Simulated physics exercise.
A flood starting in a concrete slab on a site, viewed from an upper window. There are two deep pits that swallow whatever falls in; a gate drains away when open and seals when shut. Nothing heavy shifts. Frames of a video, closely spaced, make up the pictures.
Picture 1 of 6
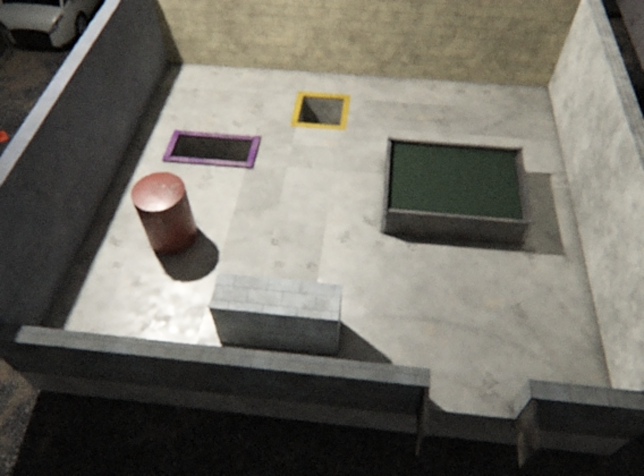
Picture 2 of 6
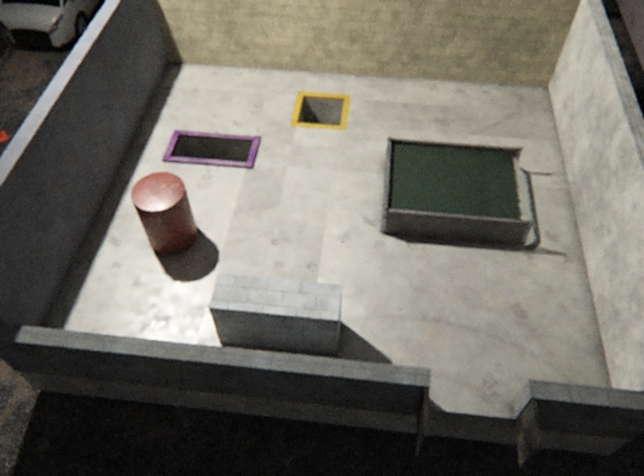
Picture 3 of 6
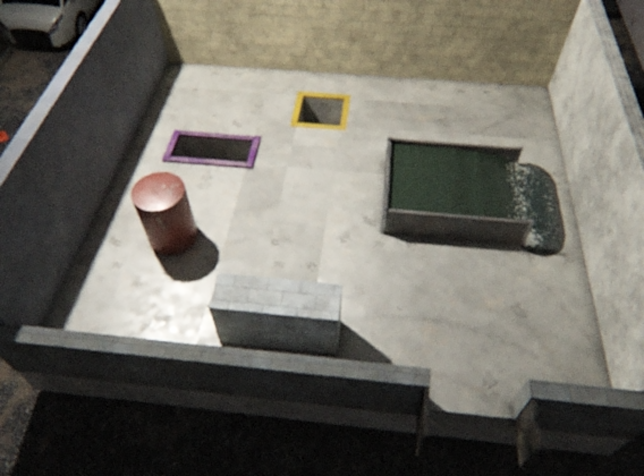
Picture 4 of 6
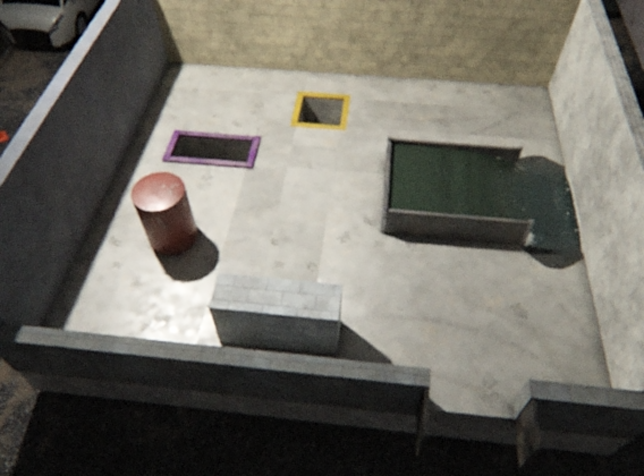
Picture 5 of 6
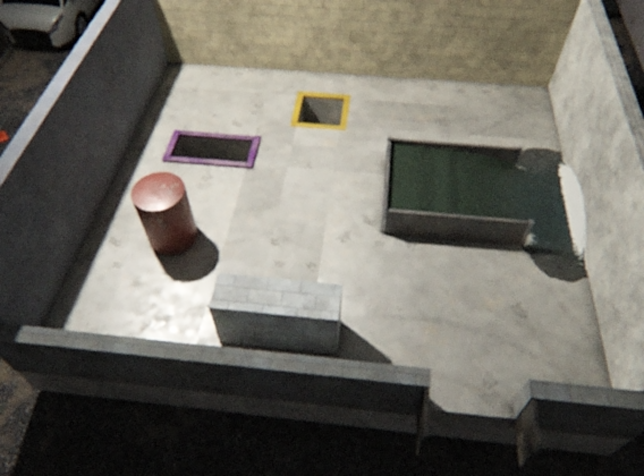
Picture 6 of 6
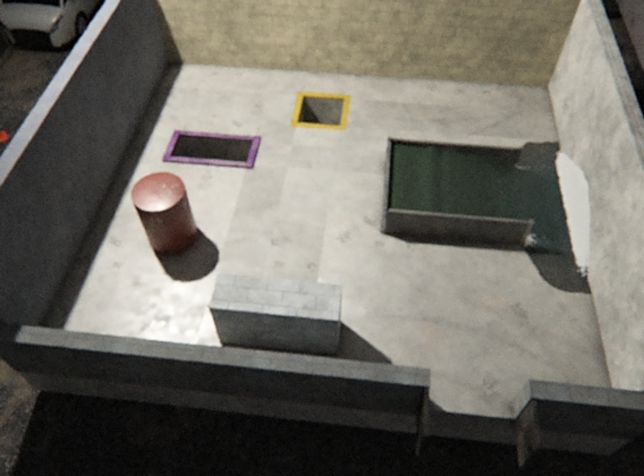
Dark water pours from the tank's open right side and spreads toward the right wall.
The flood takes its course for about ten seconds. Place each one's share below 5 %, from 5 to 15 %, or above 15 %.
Placed: The gate lands from 5 to 15 %; the purple pit lands below 5 %; the yellow pit lands from 5 to 15 %.
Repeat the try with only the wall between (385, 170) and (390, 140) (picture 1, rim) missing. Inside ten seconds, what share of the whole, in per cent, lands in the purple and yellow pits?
Near enough: Purple 10 percent, yellow 14 percent.
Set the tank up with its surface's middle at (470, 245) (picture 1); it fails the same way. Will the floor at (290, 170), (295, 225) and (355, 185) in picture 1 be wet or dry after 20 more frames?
So, first one stays dry, second one stays dry, third one stays dry.
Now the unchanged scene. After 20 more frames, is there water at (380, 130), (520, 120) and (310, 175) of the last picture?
Listed points: Unwetted / inundated / unwetted.
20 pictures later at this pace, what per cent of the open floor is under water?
About 25 in a hundred.
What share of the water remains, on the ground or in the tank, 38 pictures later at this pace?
Roughly 88 parts in a hundred.
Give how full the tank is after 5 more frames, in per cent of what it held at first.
Roughly 62 per cent.
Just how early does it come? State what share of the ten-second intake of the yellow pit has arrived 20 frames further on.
Share by then: 0 in a hundred.
A moment on, water covers 10 % of the floor; the gate 0 %, the purple pit 0 %, the yellow pit 0 %.
Next, water covers 15 % of the floor; the gate 0 %, the purple pit 0 %, the yellow pit 0 %.
Then, water covers 25 % of the floor; the gate 2 %, the purple pit 0 %, the yellow pit 0 %.
Later, water covers 50 % of the floor; the gate 7 %, the purple pit 0 %, the yellow pit 4 %.
In the end, water covers 75 % of the floor; the gate 9 %, the purple pit 0 %, the yellow pit 10 %.
